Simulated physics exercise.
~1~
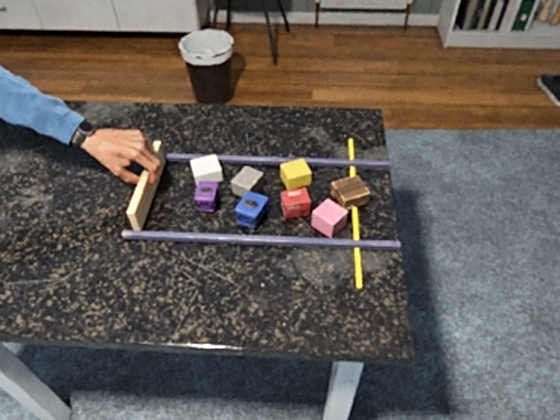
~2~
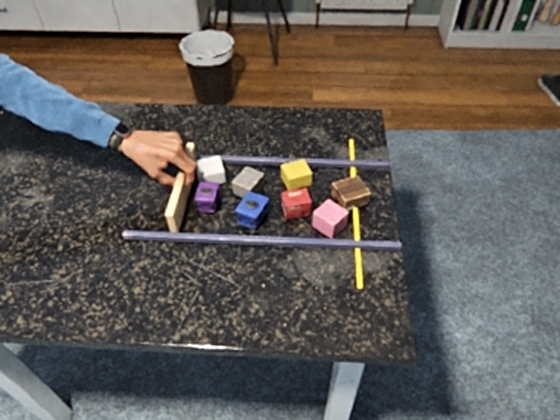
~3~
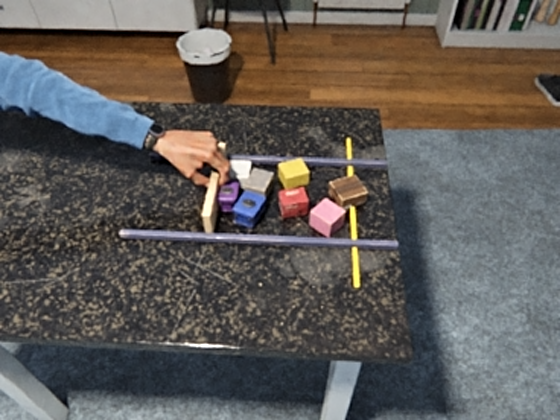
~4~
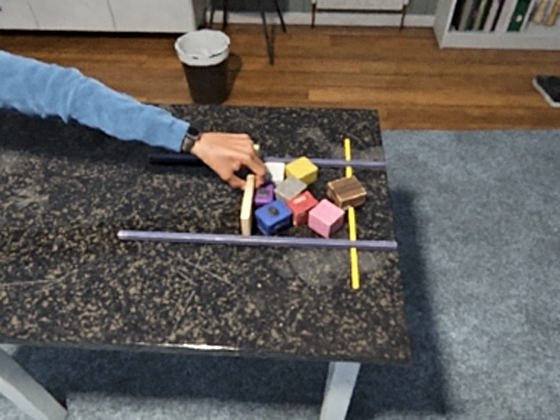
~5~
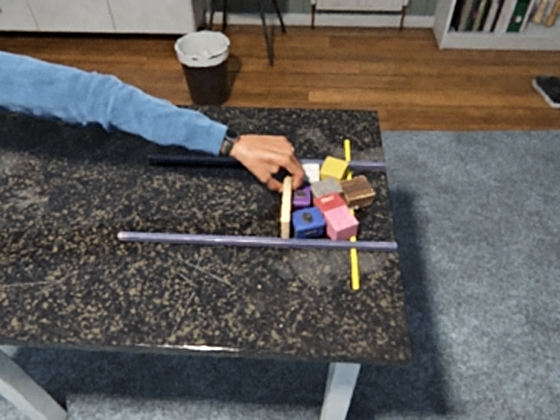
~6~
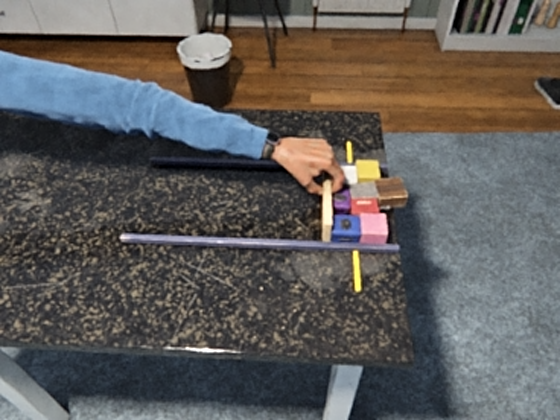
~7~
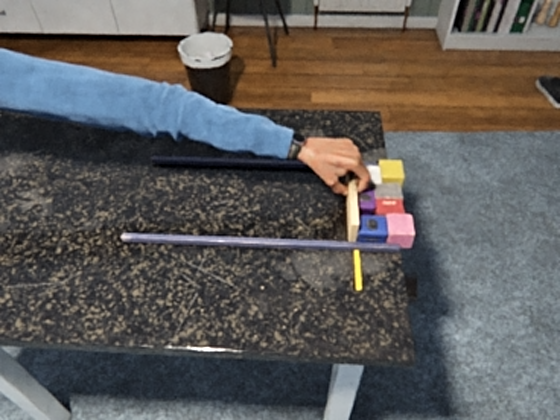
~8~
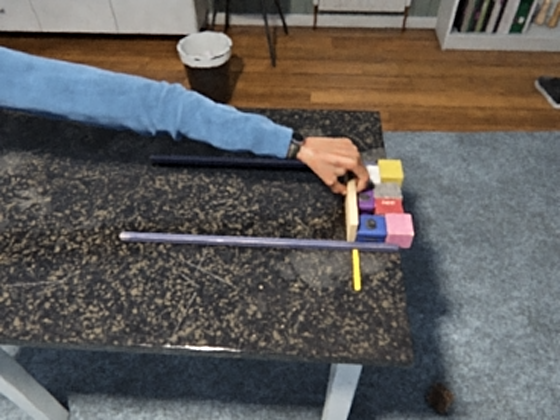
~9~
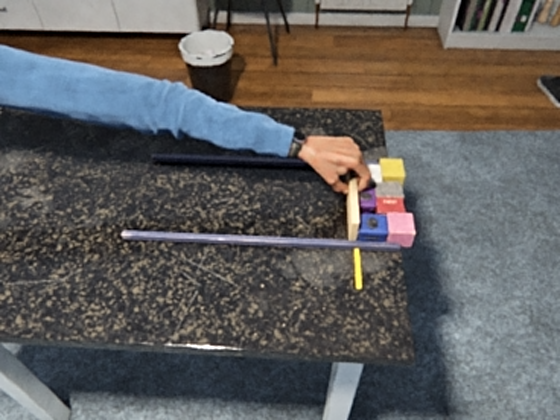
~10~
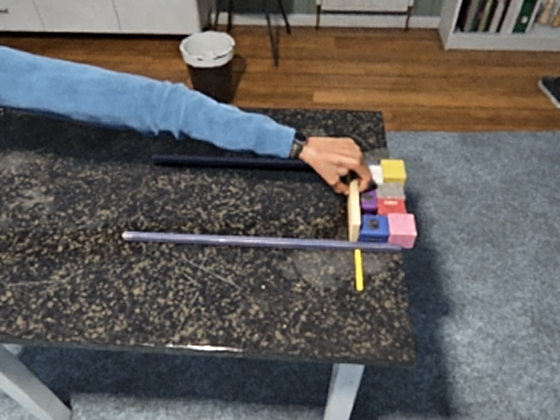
A hand pushed an upright wooden board rightward along a channel on a dark speckled table, gathering the scattered coloured blocks into a cluster, until the brown one dropped off the end and the others stayed bunched at the edge against the board.
